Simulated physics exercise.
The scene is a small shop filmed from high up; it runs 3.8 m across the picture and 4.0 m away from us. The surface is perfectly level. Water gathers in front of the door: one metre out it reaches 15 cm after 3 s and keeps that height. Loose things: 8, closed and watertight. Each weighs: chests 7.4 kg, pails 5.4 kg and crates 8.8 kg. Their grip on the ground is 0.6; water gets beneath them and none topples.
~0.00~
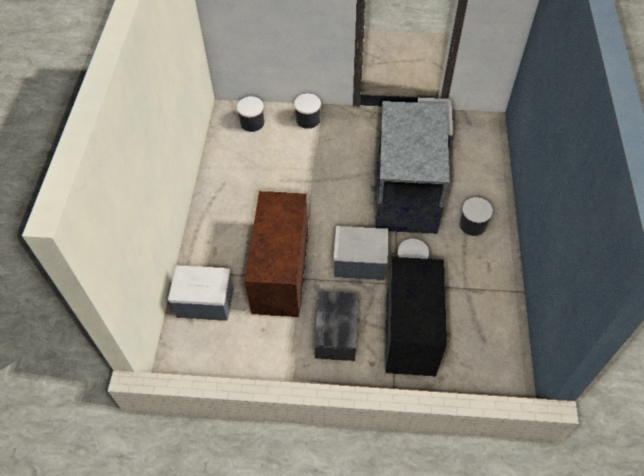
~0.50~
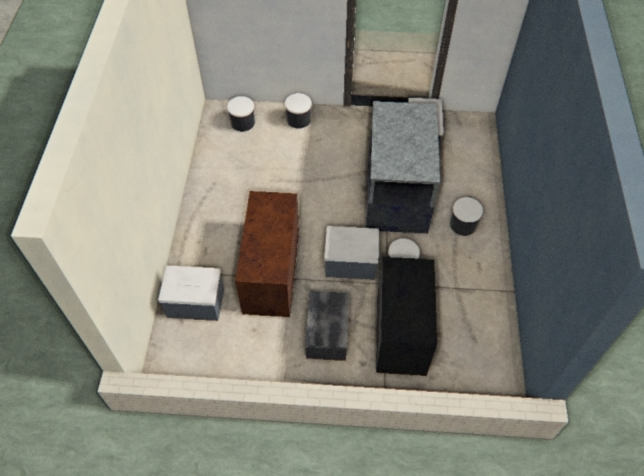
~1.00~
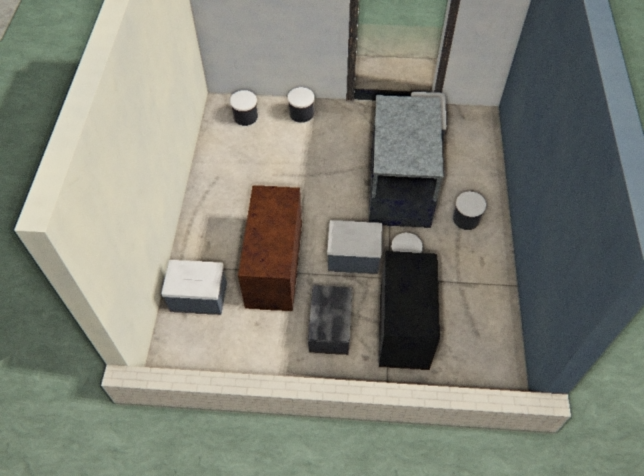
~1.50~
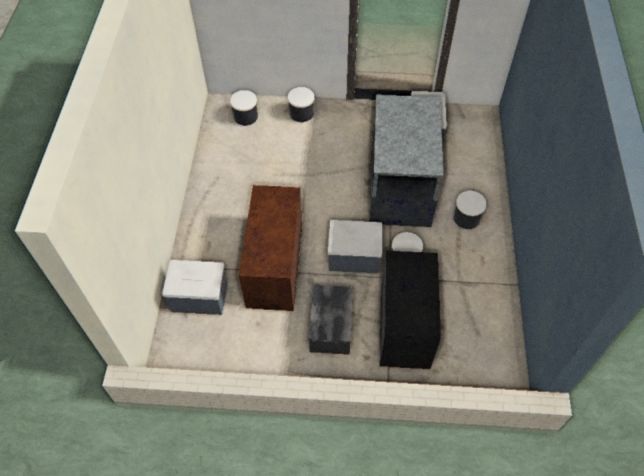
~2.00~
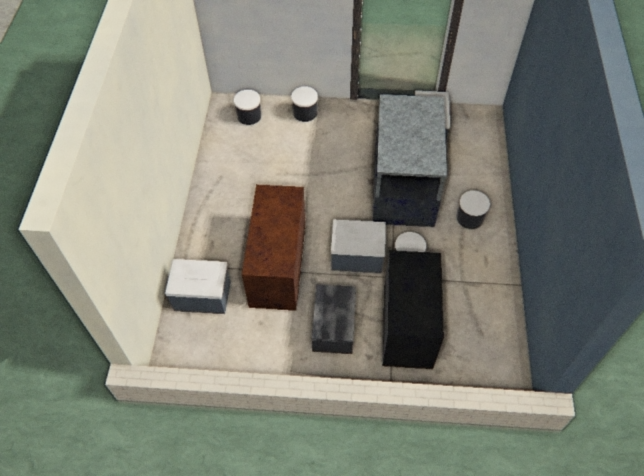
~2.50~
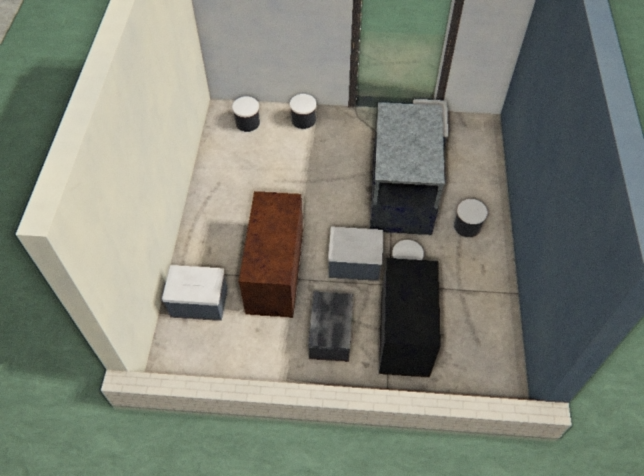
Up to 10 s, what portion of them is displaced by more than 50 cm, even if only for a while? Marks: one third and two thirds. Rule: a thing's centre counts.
Not many move that far, less than a third.
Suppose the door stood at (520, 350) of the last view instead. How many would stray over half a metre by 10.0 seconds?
Then the count would be 2.
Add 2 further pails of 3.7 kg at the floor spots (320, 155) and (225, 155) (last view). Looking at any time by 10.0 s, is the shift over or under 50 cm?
Well, the first one tops the mark, and the second stays inside the mark.
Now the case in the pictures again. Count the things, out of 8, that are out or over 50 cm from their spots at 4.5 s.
Count: 1.
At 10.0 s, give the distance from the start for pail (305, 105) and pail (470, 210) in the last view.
They've ended up 0 cm and 10 cm away, in that order.
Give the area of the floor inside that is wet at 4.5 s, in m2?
About 4.5 m2 is covered.
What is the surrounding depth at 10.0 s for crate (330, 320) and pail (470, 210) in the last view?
Depths: Near 3 cm, then near 4 cm.
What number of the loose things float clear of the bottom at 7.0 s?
Total: 1.
After 3.5 s 0 of 8 are over 50 cm from their spots; 0 afloat.
After 4.5 s 1 of 8 are over 50 cm from their spots; 0 afloat.
After 7.0 s 1 of 8 are over 50 cm from their spots; 1 afloat.
After 10.0 s 2 of 8 are over 50 cm from their spots, and 2 have been at some point; 2 afloat.
